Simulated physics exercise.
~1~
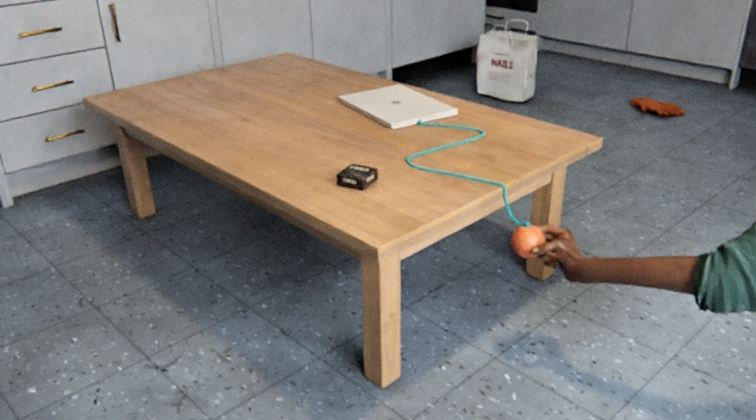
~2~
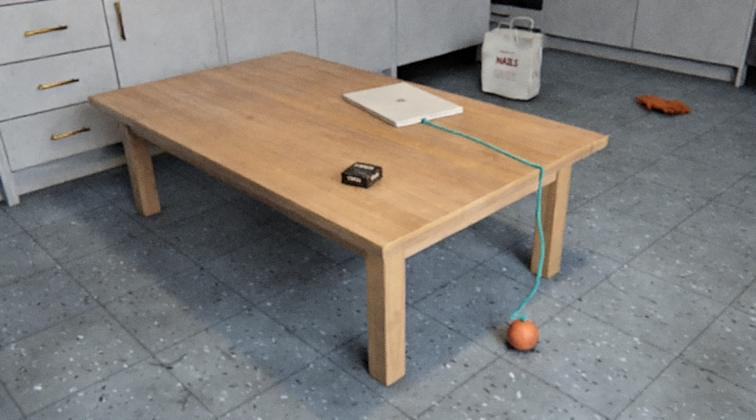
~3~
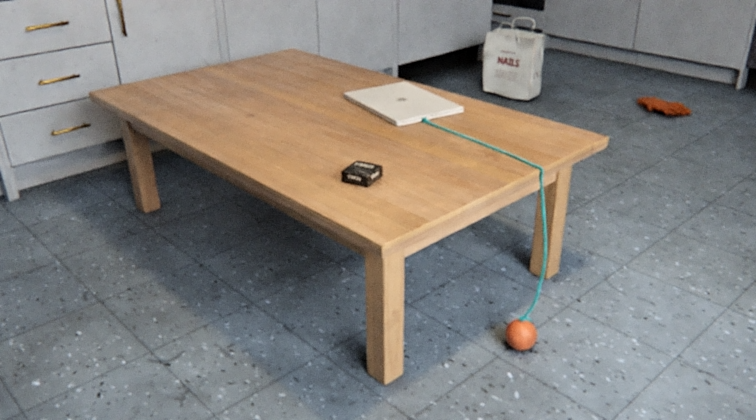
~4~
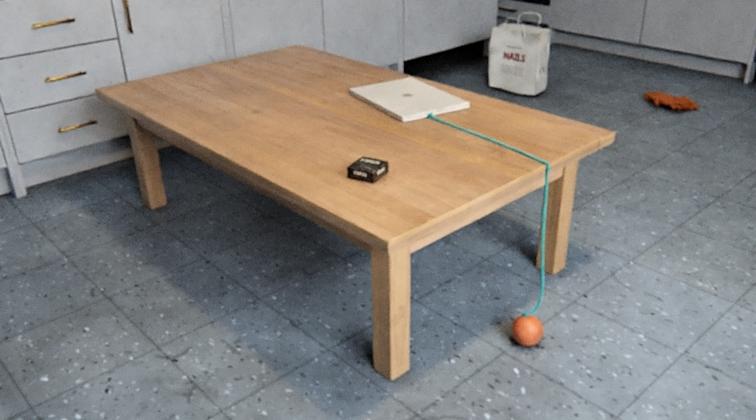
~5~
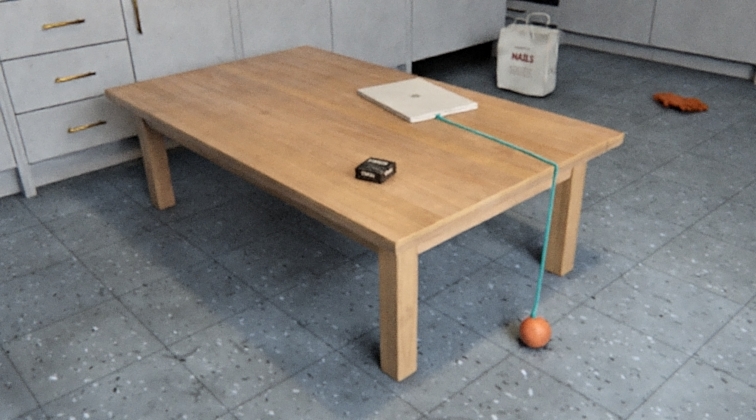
A hand held an orange tied to a teal shoelace beside a wooden table, then let go and drew away. The orange dropped to the floor, pulling the lace straight over the edge, while the white laptop and black box stayed put on top.
